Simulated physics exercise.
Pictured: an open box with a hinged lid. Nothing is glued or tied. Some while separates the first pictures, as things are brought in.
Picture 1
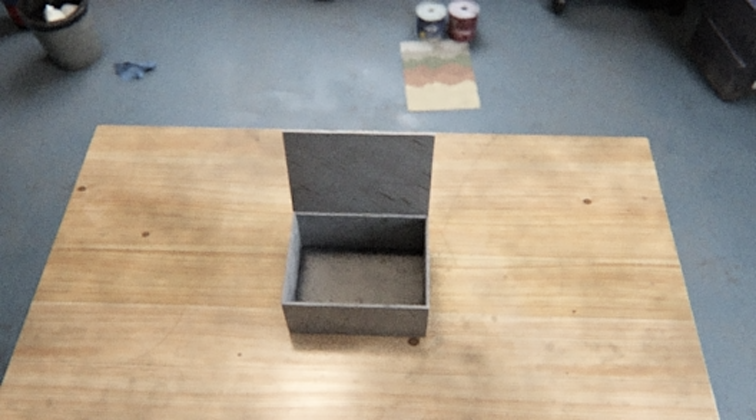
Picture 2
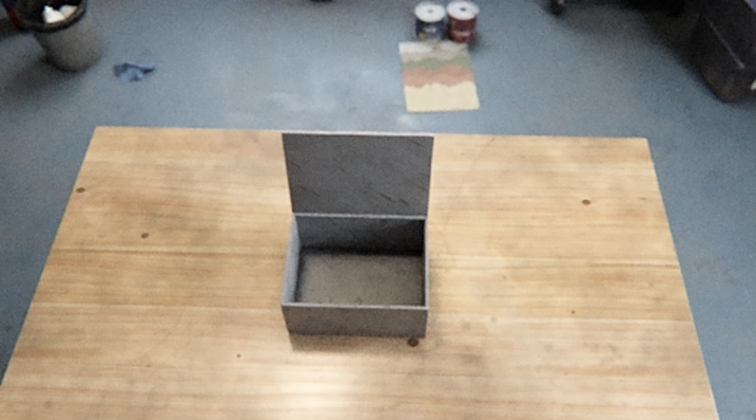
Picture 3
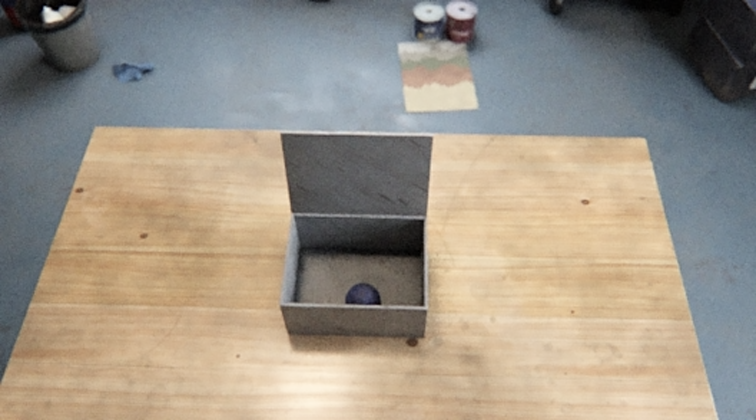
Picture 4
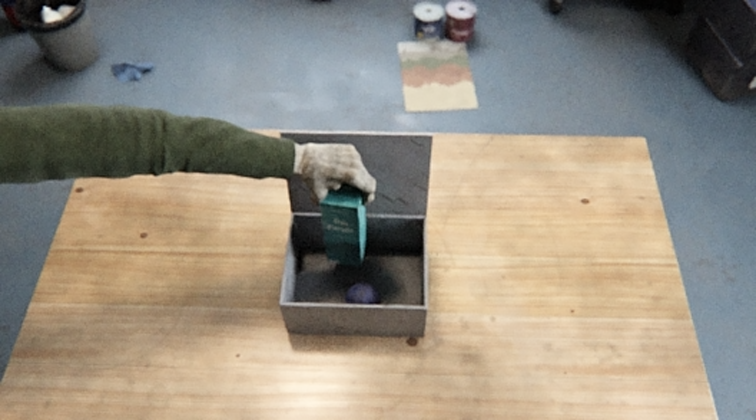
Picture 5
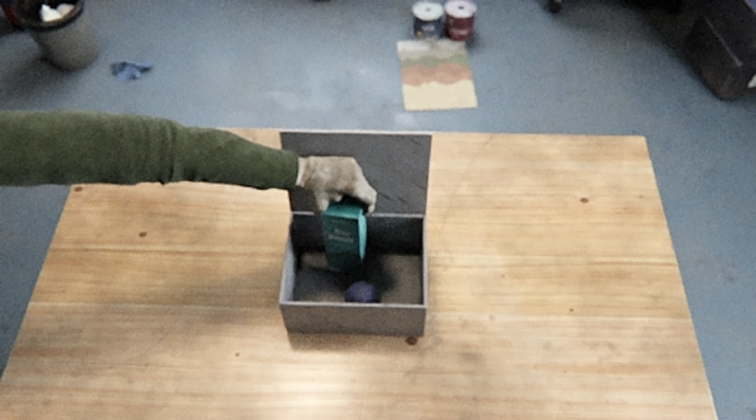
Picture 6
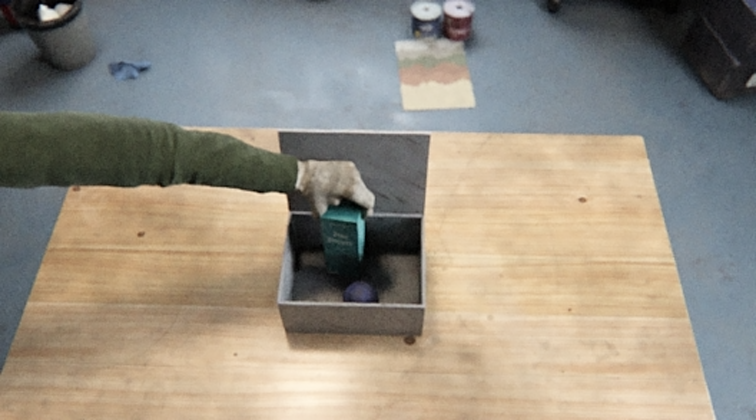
A gloved hand in a green sleeve reached in from the left and lowered a turquoise carton into an open gray box on a wooden table, after a dark ball had appeared inside it.
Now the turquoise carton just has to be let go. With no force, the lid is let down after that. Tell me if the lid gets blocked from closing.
It gets blocked and stays up.
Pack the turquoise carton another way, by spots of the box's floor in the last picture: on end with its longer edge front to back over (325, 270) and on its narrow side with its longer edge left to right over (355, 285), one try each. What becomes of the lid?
First time it won't go down, and next time it drops into place.
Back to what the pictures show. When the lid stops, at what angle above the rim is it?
Near 20° up from the rim.
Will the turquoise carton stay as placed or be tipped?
Once everything settles, it ends up at a slant.
Then, 1.70 s after the last picture, lid 69° above the rim; turquoise carton tipped 7° from how it was near (343, 242).
Then, 2.30 s after the last picture, lid 30° above the rim; turquoise carton tipped 47° from how it was near (337, 273).
At rest, lid 21° above the rim; tipped over in the box, turquoise carton; blue ball in place. Seen from the same camera at the end, turquoise carton near (342, 268).
